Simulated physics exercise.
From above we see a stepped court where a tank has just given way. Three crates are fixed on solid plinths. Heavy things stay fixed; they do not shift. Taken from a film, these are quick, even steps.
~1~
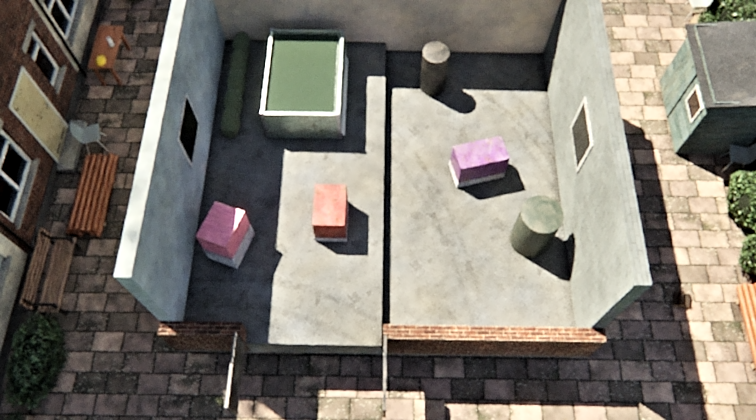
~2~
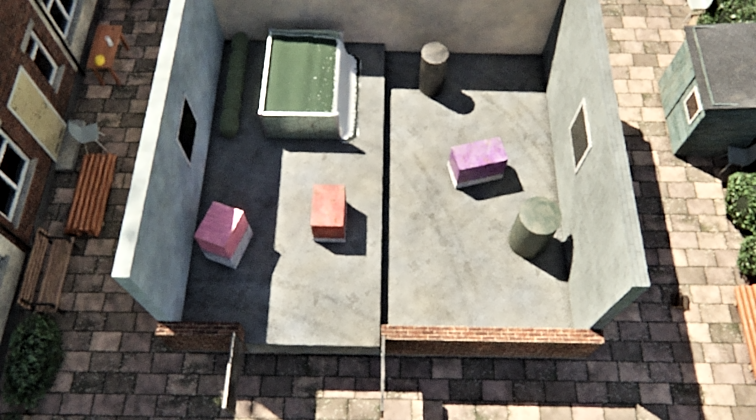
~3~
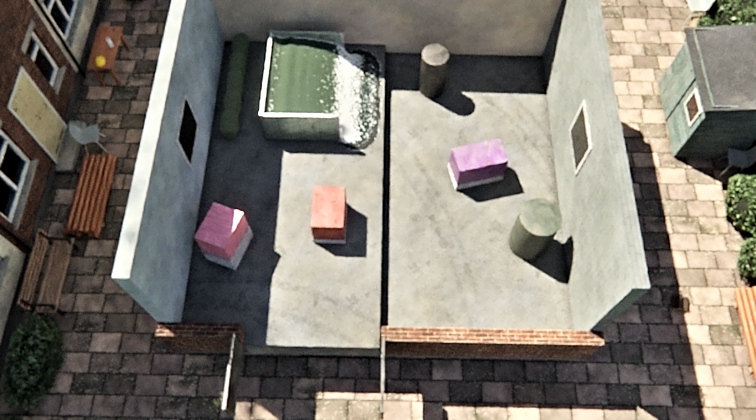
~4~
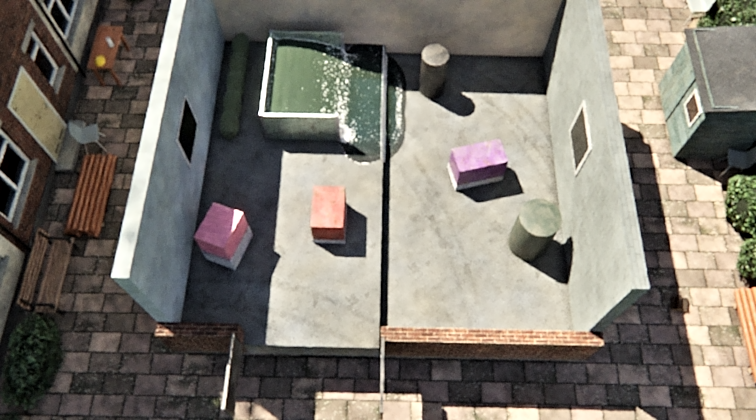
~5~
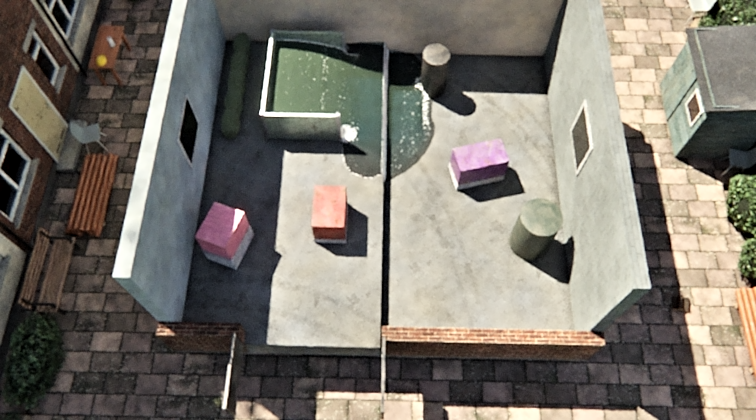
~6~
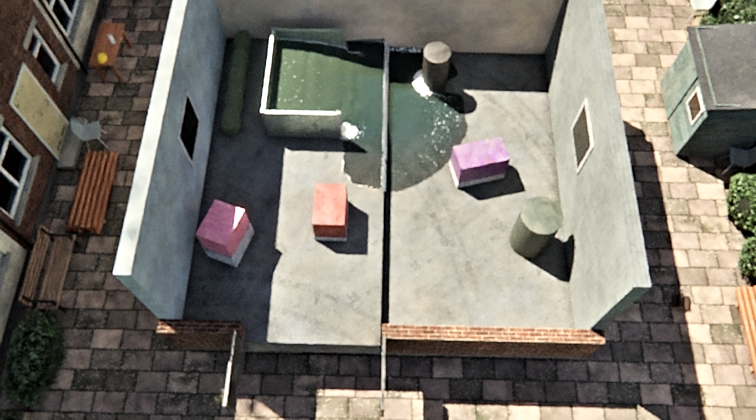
Green water pours out of the right side of an open tank in a walled court, foams across the dividing line, and spreads over the right-hand floor around a cylinder toward a purple block, while the blocks and cylinders stay still.
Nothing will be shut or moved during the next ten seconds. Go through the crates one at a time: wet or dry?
One by one: The red crate never meets the water; the pink crate never meets the water; the purple crate meets the water.
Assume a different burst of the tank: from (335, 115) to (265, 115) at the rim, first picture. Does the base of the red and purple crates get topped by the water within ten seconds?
As I see it, the red crate gets reached, and the purple crate is not reached.
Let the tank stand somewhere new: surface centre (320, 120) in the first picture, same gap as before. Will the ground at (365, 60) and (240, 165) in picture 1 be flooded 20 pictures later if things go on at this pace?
The first is not reached, and then the second is not reached.
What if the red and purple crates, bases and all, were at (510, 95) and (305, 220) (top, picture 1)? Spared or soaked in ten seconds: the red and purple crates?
As I read it, the red crate gets flooded and the purple crate stays clear.
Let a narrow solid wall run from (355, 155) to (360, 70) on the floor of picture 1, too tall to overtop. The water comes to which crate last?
The one in purple.
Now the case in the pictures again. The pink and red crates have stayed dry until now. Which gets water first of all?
That one is the red crate.
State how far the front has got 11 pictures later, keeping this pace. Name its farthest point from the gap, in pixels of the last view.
Pixel estimate: (566, 257).
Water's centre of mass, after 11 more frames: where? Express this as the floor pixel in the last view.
Near pixel (440, 115).
A moment on, water covers 30 % of the floor; the red crate water round its plinth, the pink crate not reached, the purple crate water round its plinth.
Next, water covers 40 % of the floor; the red crate water round its plinth, the pink crate not reached, the purple crate water round its plinth.
Then, water covers 50 % of the floor; the red crate water round its plinth, the pink crate not reached, the purple crate water round its plinth.
Later, water covers 55 % of the floor; the red crate water round its plinth, the pink crate not reached, the purple crate water round its plinth.
In the end, water covers 55 % of the floor; the red crate stayed above the water, the pink crate stayed above the water, the purple crate was topped.
